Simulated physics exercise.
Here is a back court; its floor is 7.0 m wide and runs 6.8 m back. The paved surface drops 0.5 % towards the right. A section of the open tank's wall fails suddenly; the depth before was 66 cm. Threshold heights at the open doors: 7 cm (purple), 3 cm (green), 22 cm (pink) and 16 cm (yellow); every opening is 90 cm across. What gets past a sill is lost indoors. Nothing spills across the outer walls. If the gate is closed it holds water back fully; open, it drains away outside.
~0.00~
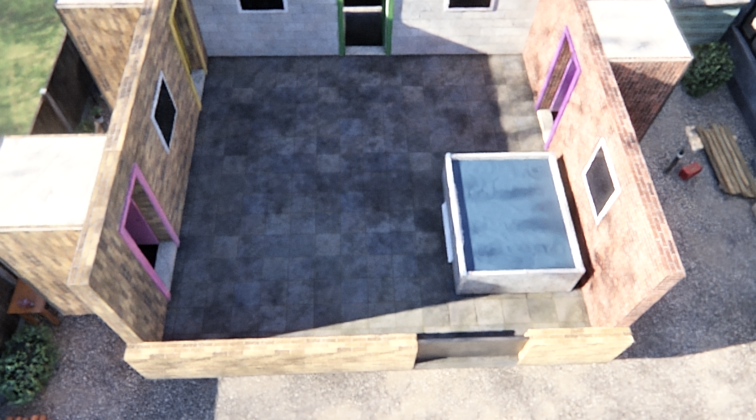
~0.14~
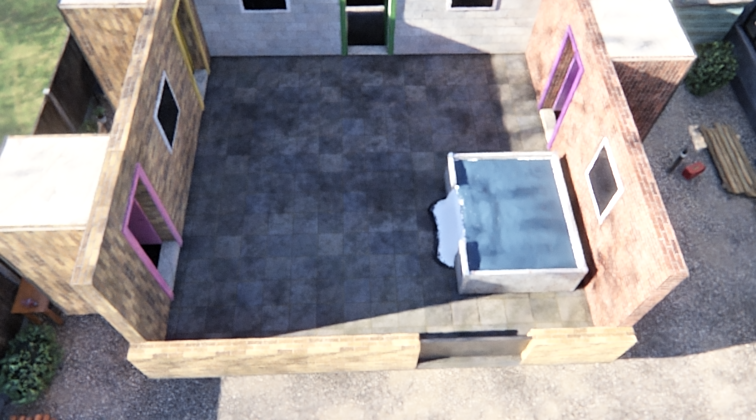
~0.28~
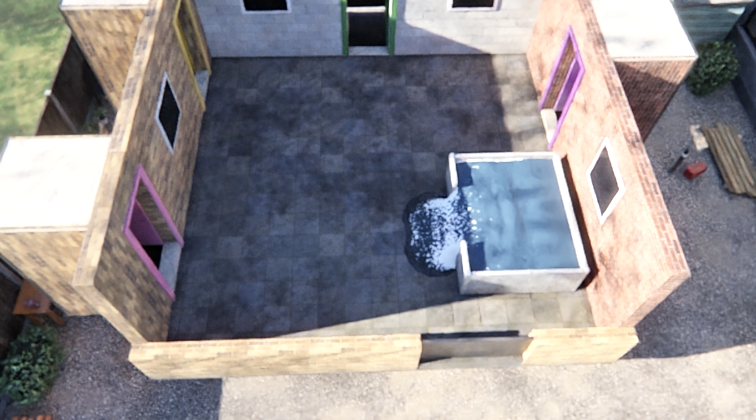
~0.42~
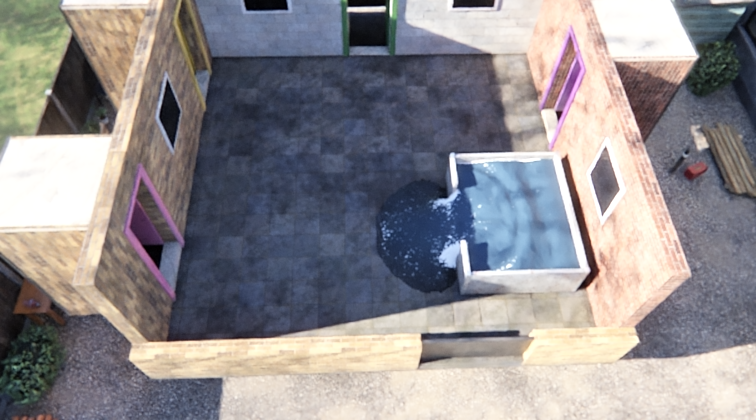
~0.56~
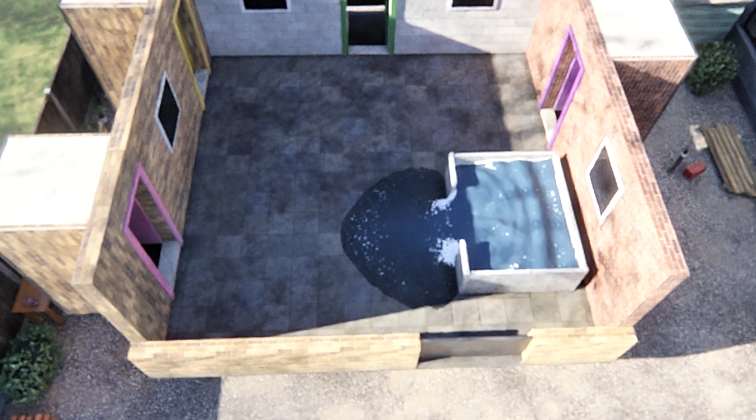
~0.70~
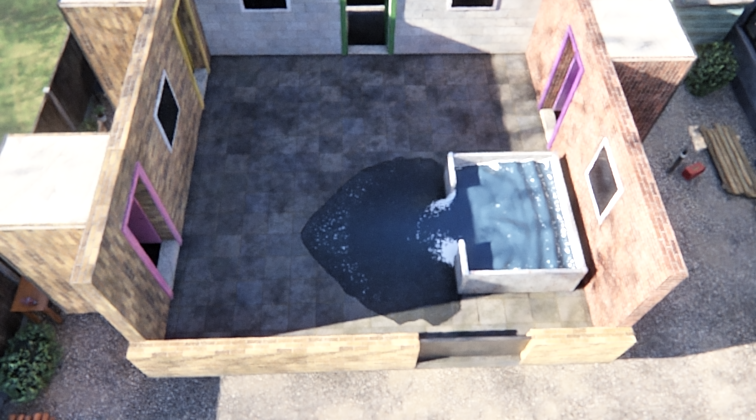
Water bursts through the left side of an open tank in a walled courtyard, splashing white onto the dark paving, then spreads leftward in a widening, rounded pool while ripples cross the surface of the water inside the tank.
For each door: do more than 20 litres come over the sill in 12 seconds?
Within that time: At the purple door it keeps below the limit; at the green door it passes the limit; at the pink door it does not reach the limit; at the yellow door it stays under the limit.
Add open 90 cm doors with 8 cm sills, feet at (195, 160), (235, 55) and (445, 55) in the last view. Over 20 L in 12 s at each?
In that order: Over, past it, not over.
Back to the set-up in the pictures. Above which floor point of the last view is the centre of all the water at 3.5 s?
Near (363, 225).
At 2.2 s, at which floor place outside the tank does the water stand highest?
Near (162, 356).
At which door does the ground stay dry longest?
The purple one.
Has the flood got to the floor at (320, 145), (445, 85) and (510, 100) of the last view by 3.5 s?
In that order: Under water, not reached, still dry.
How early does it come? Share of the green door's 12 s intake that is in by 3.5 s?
About 0 per cent.
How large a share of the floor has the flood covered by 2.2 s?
Near 50 per cent is wet.
After 1.4 s water covers 35 % of the floor and is deepest (36 cm) near (444, 231); purple door not reached, green door not reached, pink door not reached, yellow door not reached.
After 2.2 s water covers 50 % of the floor and is deepest (40 cm) near (162, 356); purple door not reached, green door not reached, pink door 20 cm at the sill, 0 L in, yellow door not reached.
After 3.5 s water covers 60 % of the floor and is deepest (28 cm) near (211, 57); purple door not reached, green door not reached, pink door 22 cm at the sill, 0 L in, yellow door 10 cm at the sill, 0 L in.
After 7.0 s water covers 75 % of the floor and is deepest (16 cm) near (211, 57); purple door not reached, green door 5 cm at the sill, 1 L in, pink door 9 cm at the sill, 1 L in, yellow door 11 cm at the sill, 0 L in.
After 12.0 s water covers 100 % of the floor and is deepest (15 cm) near (550, 180); purple door 9 cm at the sill, 2 L in, green door 6 cm at the sill, 36 L in, pink door 5 cm at the sill, 1 L in, yellow door 6 cm at the sill, 0 L in.
